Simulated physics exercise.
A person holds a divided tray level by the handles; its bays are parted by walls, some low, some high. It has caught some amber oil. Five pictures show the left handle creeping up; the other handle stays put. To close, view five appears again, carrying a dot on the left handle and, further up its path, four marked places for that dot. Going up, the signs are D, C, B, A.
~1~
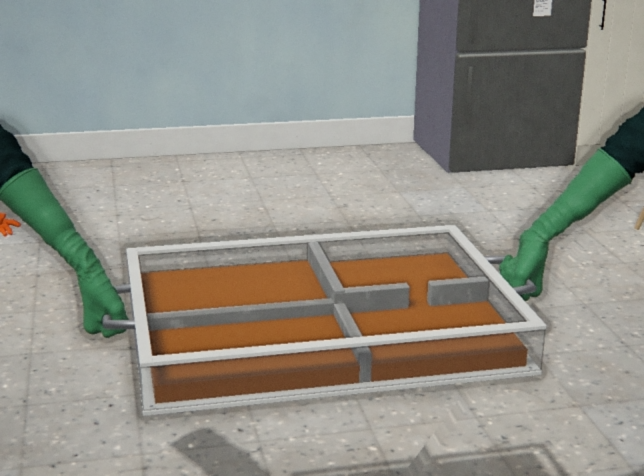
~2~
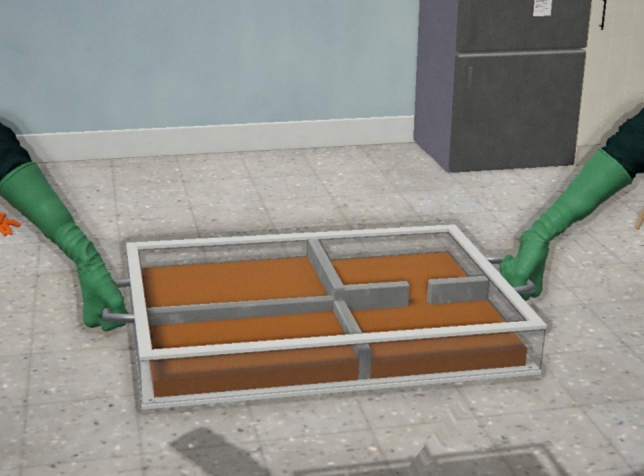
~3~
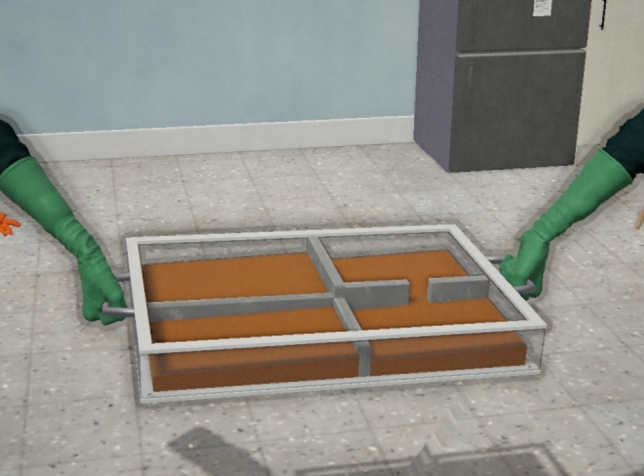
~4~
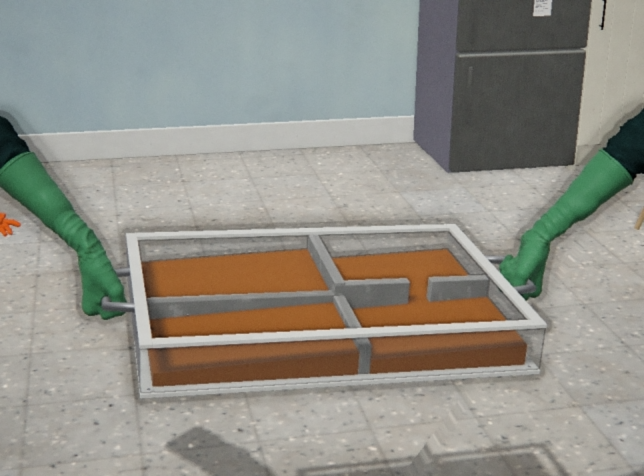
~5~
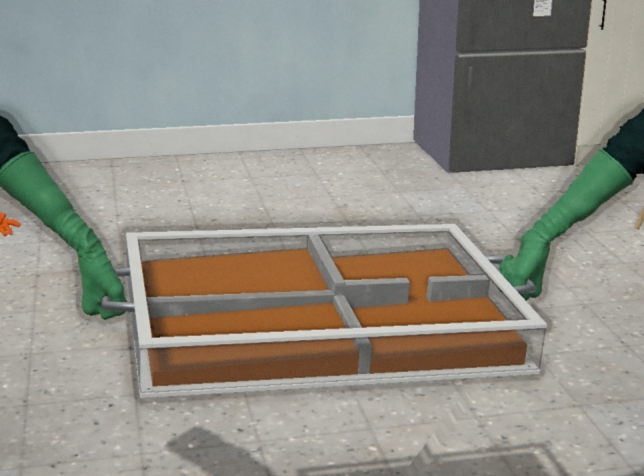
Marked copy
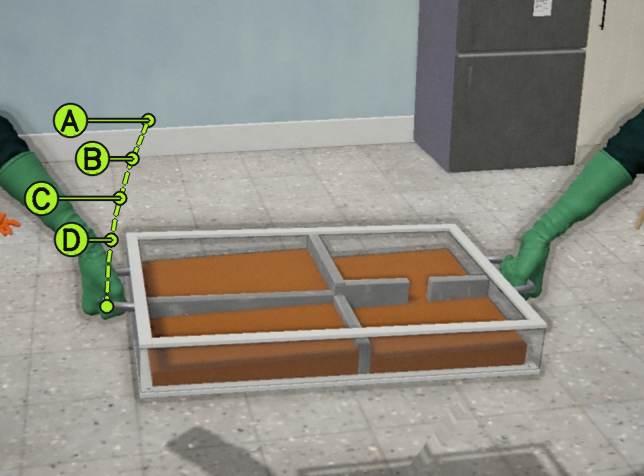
Two green-gloved hands held a clear, divided tray of amber liquid by its side handles above a speckled tile floor, and slowly raised the left end just slightly, tilting it gently down to the right.
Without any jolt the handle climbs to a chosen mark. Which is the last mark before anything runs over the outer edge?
The limit is D.
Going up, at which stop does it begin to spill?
That would be C.
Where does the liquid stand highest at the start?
That is the back left bay.
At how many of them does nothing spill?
One of them.
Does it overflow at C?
Yes, it does.
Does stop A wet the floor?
Yes.
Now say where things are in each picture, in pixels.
The tray is level; deepest in the back left bay, at (235, 290), shallowest in the back right; left handle at (106, 308), in the first picture.
Tipped about 1° down to the right; no wall is crossed; left handle at (106, 301), in the second picture.
Tipped about 2° down to the right; no wall is crossed; left handle at (105, 295), in the third picture.
Tipped about 3° down to the right; no wall is crossed; left handle at (105, 290), in the fourth picture.
Tipped about 3° down to the right; deepest in the back left bay, at (234, 278), shallowest in the front left; left handle at (105, 290), in the fifth picture.
In lime, A at (148, 120); B at (132, 158); C at (119, 198); D at (111, 239).
If A is chosen, about 48 % goes over the rim.
If B is chosen, about 34 % goes over the rim.
If C is chosen, about 12 % goes over the rim.
If D is chosen, nothing spills; the back right bay holds the most.
